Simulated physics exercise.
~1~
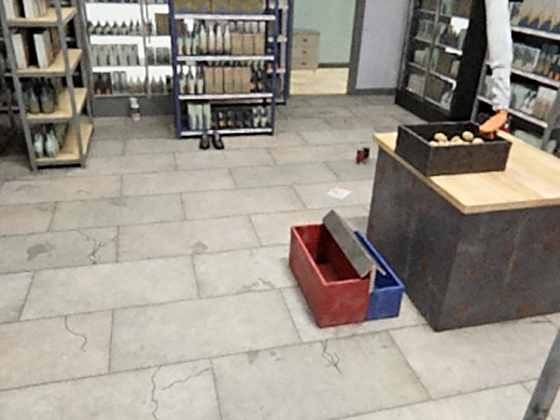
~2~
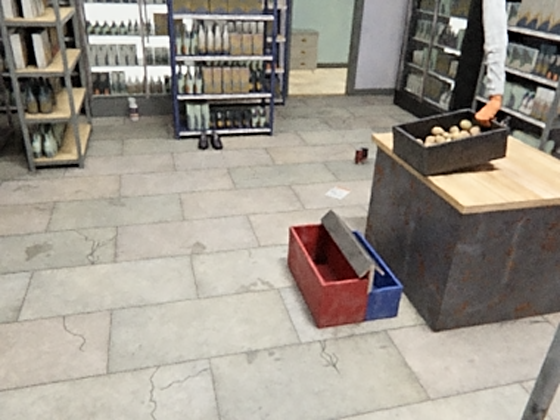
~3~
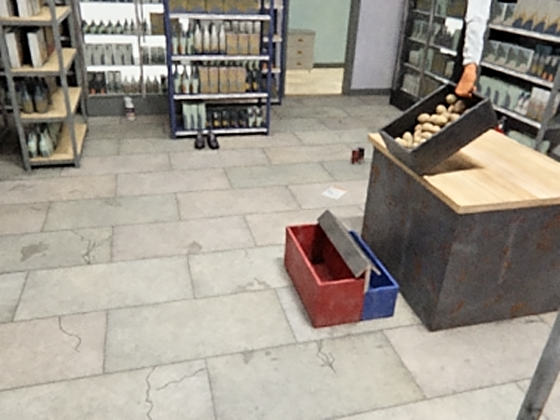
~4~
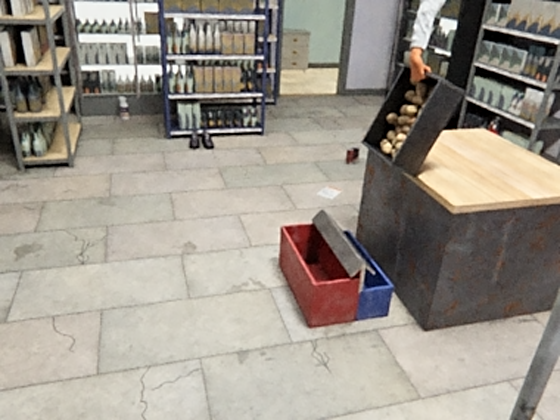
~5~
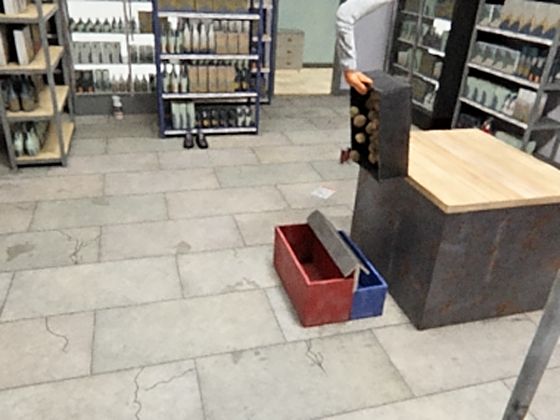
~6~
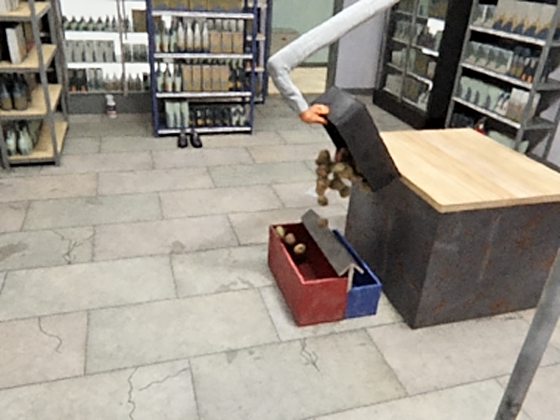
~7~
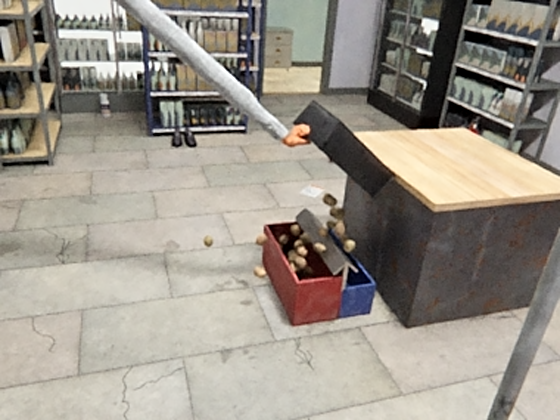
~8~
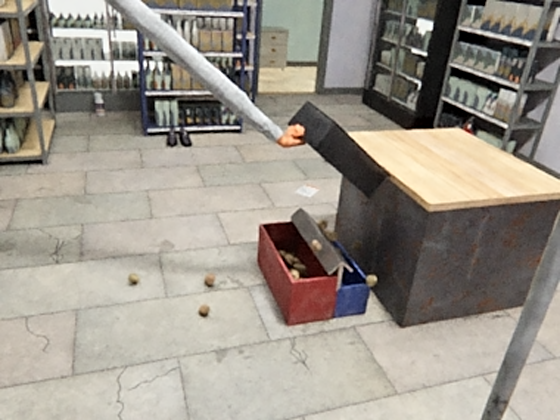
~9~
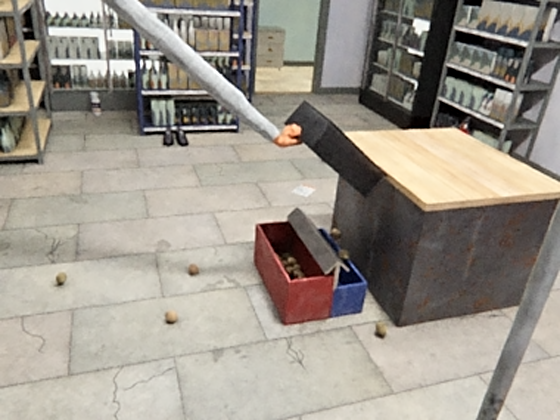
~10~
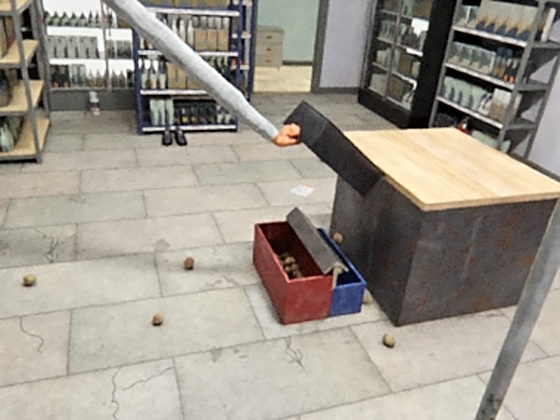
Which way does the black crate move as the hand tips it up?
The black crate moves to the left, towards the edge of the bench above the bins.
